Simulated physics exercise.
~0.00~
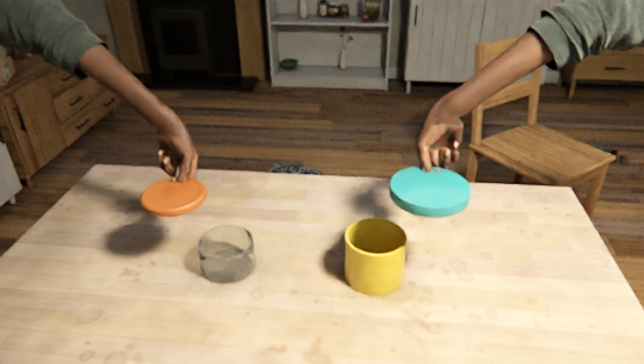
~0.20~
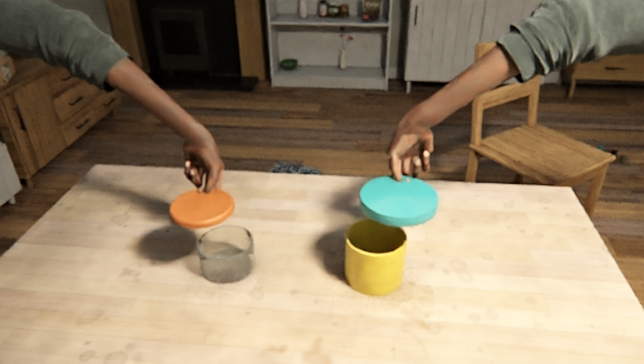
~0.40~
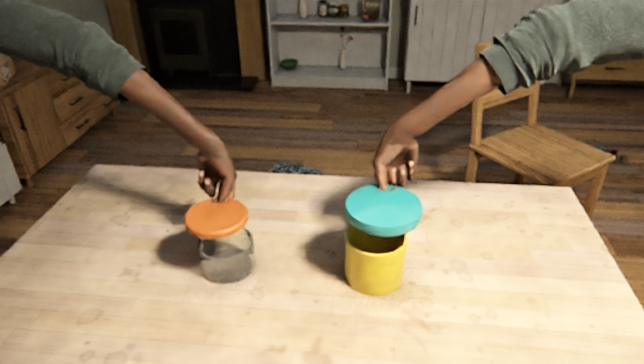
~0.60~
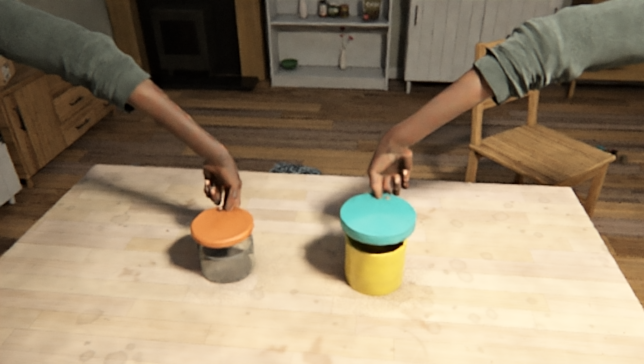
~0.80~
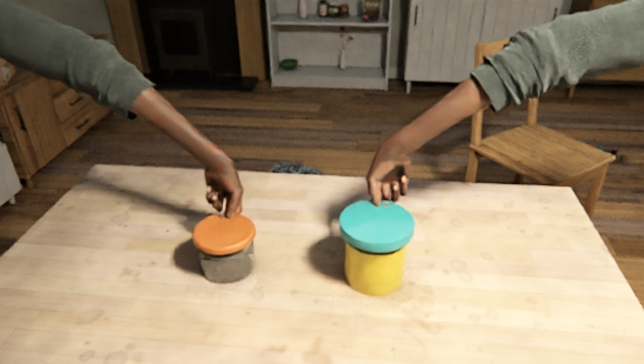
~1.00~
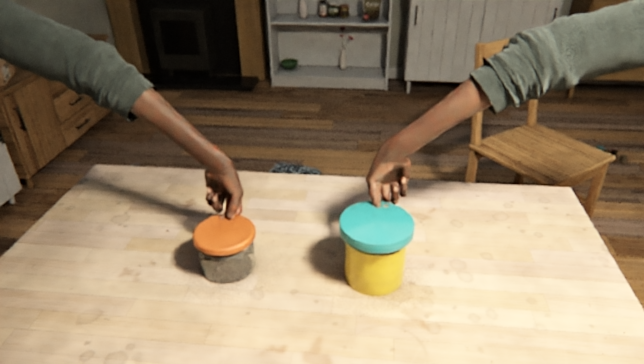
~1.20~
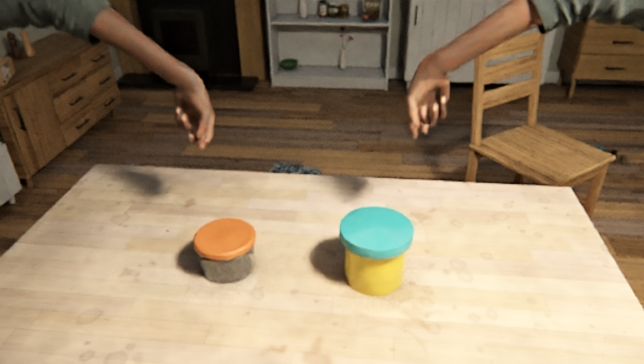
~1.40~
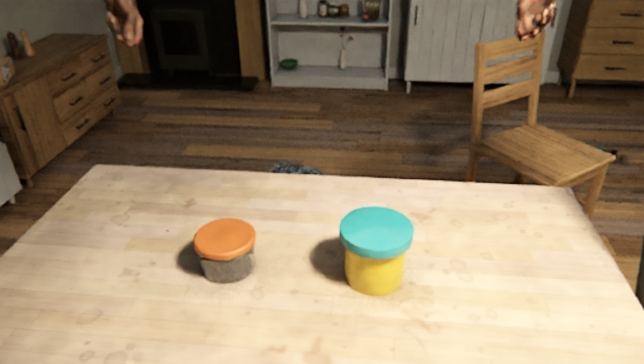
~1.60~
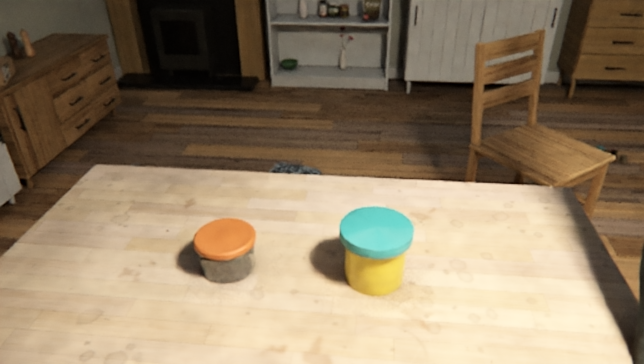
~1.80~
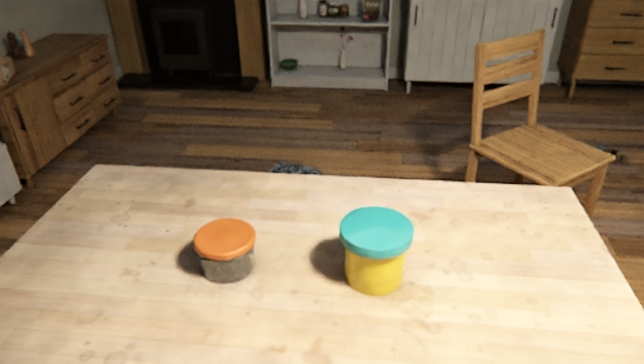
On a pale wooden table in a room with a chair and cabinets, two hands lower an orange disc onto a small glass at left and a turquoise disc onto a yellow beaker at right, then let go and withdraw, leaving both containers covered.
